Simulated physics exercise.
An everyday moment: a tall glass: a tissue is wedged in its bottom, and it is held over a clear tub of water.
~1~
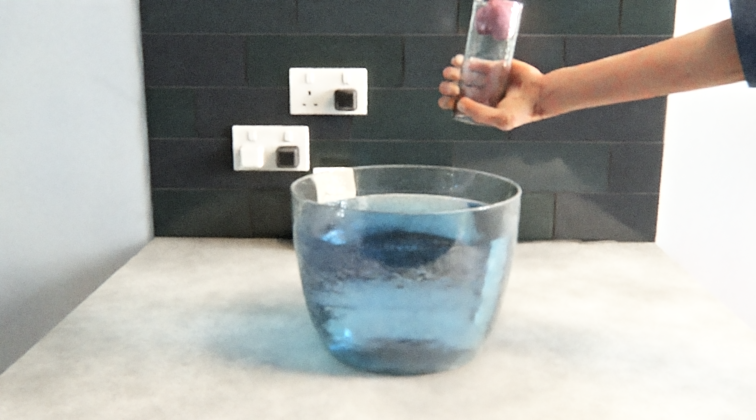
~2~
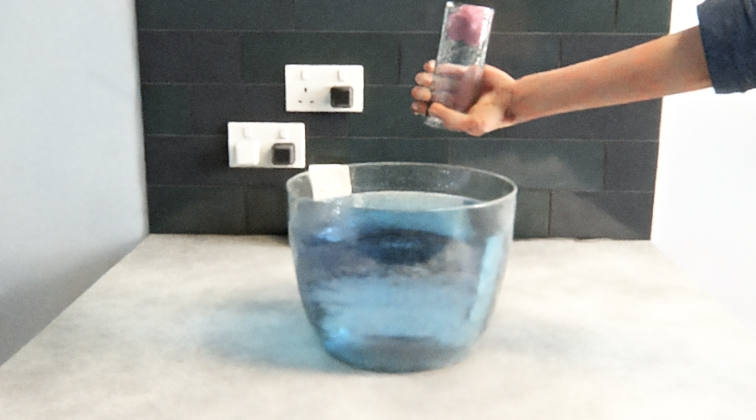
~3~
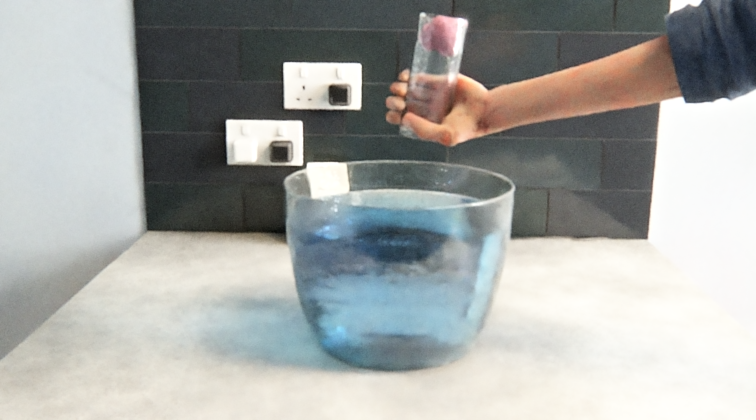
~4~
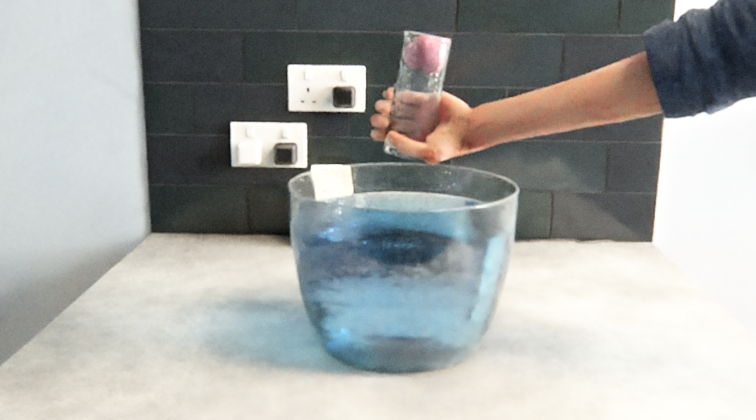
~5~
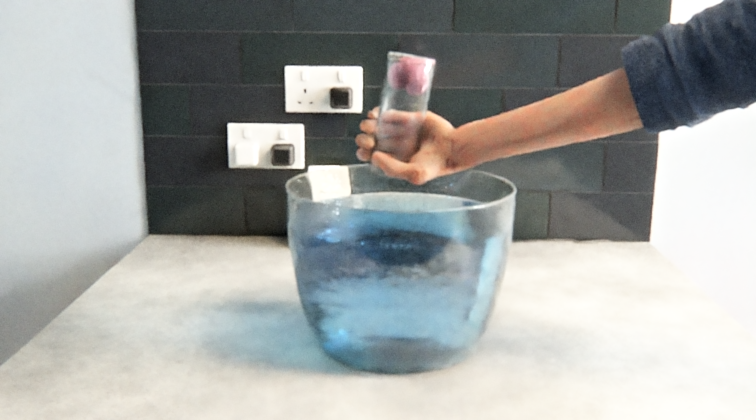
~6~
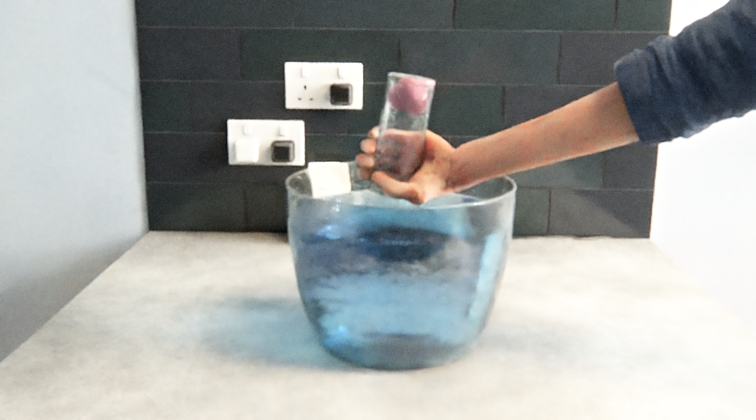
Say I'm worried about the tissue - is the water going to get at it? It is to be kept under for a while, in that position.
Spared.
A moment on, the tall glass enters the water.
Further on, air is trapped inside and holds the level down.
When it is over, the tall glass is under, still full of air, and the tissue is dry.
